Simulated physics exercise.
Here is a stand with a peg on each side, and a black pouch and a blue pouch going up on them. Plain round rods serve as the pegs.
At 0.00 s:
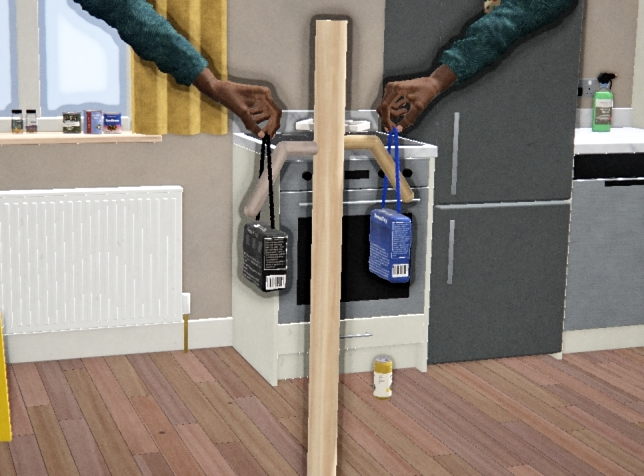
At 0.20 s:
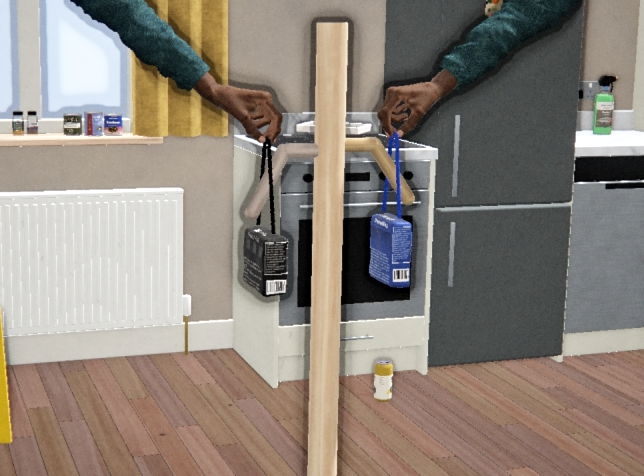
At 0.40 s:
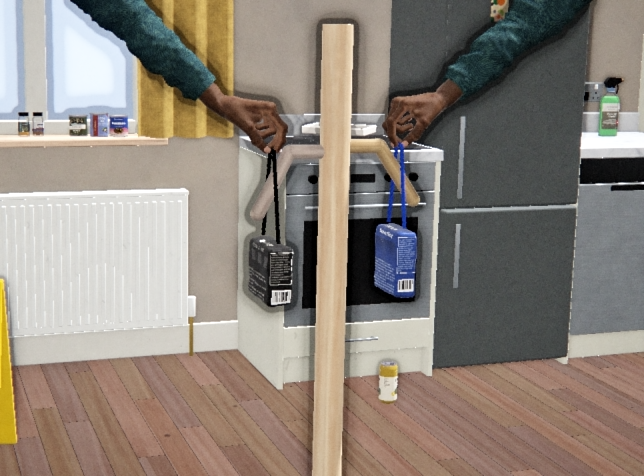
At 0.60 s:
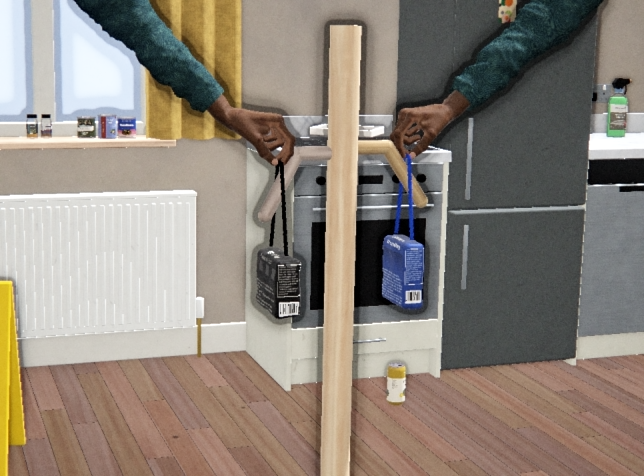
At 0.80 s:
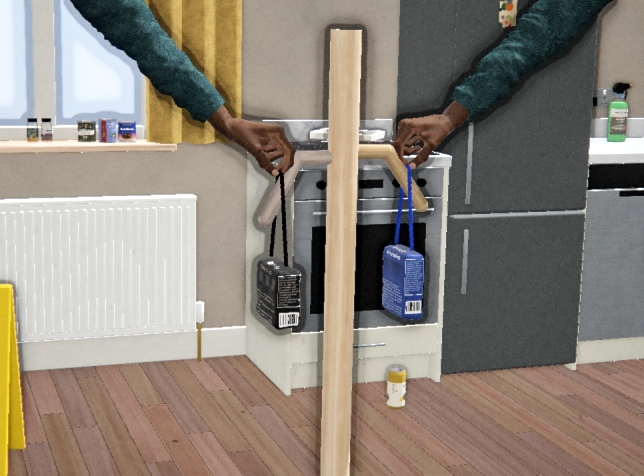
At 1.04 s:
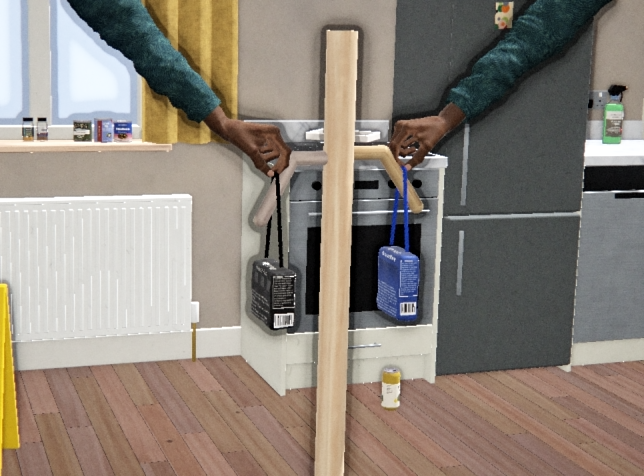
Two hands holding a black pouch and a blue pouch by their cords beside a wooden stand's sloping pegs, lowering them slightly.
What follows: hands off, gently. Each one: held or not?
Black pouch - not held, blue pouch - not held.
After 1.46 s, black pouch on the floor; blue pouch on the floor.
In the end, black pouch on the floor; blue pouch on the floor. The black pouch drops to the floor and the blue pouch comes down.
